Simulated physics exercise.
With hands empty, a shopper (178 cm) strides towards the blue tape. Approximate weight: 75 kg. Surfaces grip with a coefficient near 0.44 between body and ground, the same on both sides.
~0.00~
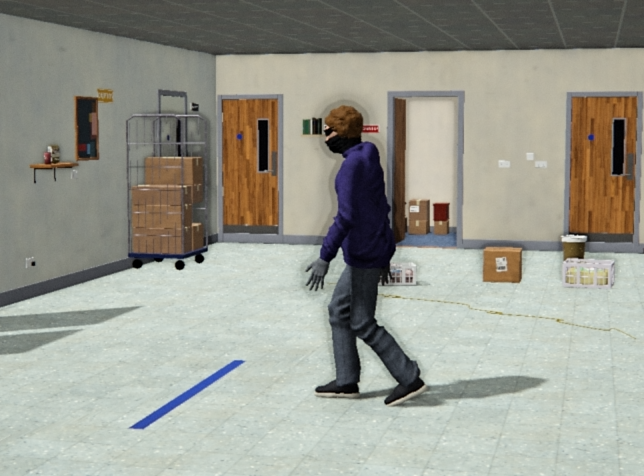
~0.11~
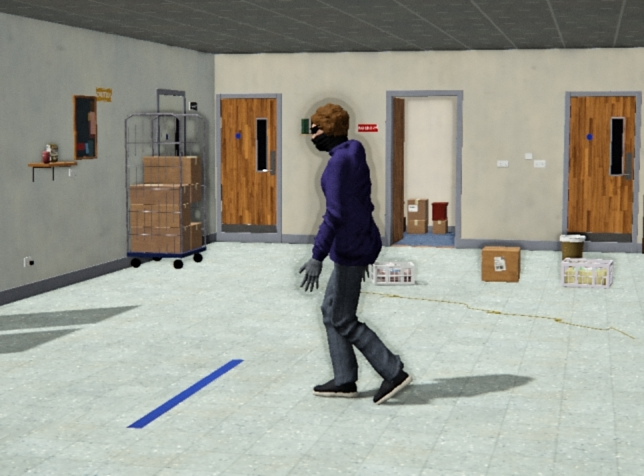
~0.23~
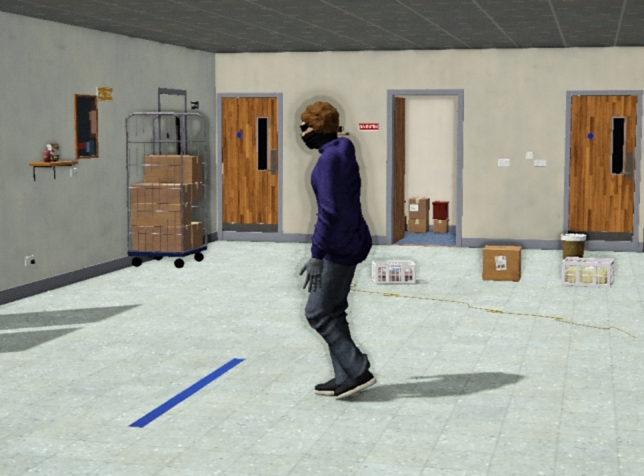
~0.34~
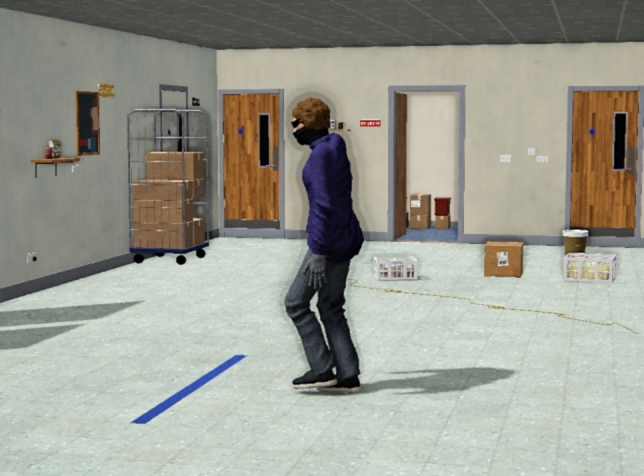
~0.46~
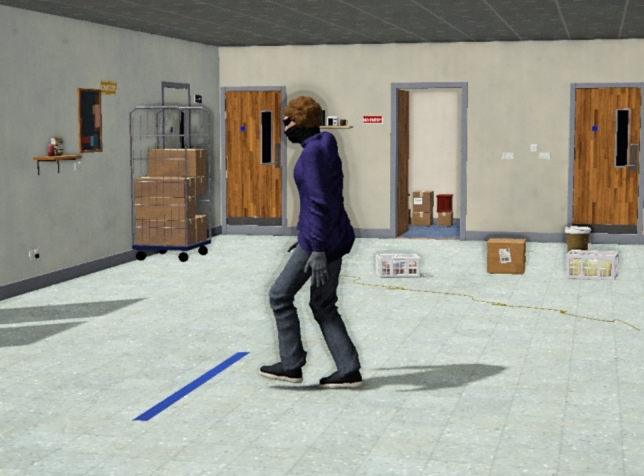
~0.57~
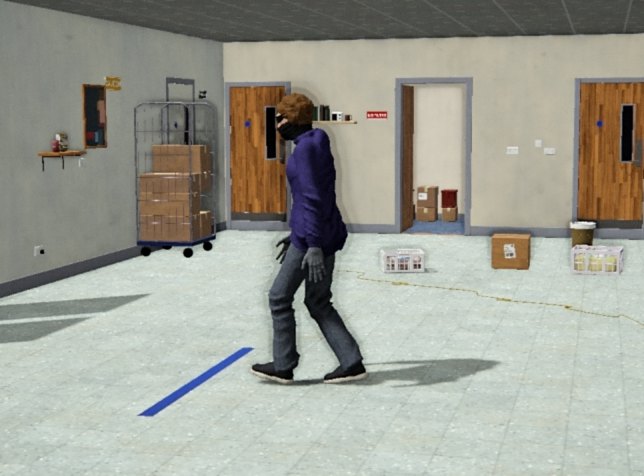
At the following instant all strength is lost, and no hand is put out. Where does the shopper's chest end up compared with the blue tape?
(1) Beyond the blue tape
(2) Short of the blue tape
Option 2: Short of the blue tape.
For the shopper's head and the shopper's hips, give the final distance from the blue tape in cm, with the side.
Measured at the end, the shopper's head is 10 cm short and the shopper's hips is 60 cm short.
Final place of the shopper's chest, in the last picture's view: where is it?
Once everything settles, you'd find it around (230, 346).
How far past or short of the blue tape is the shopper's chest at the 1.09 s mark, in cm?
Roughly 40 cm short.
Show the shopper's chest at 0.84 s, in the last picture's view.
Around (283, 217).
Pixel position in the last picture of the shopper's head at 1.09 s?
Somewhere about (221, 279) in the last picture.
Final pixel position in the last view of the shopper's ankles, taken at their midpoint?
(296, 378).
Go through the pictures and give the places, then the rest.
In the first picture, shopper's chest (362, 186), shopper's head (352, 140), blue tape (174, 401).
In the second picture, shopper's chest (348, 184), shopper's head (338, 138); 8 cm walked.
In the third picture, shopper's chest (338, 182), shopper's head (328, 135); 14 cm walked.
In the fourth picture, shopper's chest (329, 177), shopper's head (319, 132); 21 cm walked.
In the fifth picture, shopper's chest (320, 176), shopper's head (310, 130); 28 cm walked.
In the sixth picture, shopper's chest (313, 172), shopper's head (303, 127), blue tape (183, 389); 35 cm walked.
After 0.84 s the shopper's chest is 52 cm short of the blue tape, near (283, 217) in the last picture's view; the shopper's head 44 cm short of the blue tape.
After 1.09 s the shopper's chest is 38 cm short of the blue tape, near (258, 296) in the last picture's view.
After 1.39 s the shopper's chest is 28 cm short of the blue tape, near (237, 332) in the last picture's view; the shopper's head 8 cm short of the blue tape.
At rest, 3.4 s, shopper's hips stop short of the blue tape; shopper's head stops short of the blue tape; shopper's chest stops short of the blue tape.
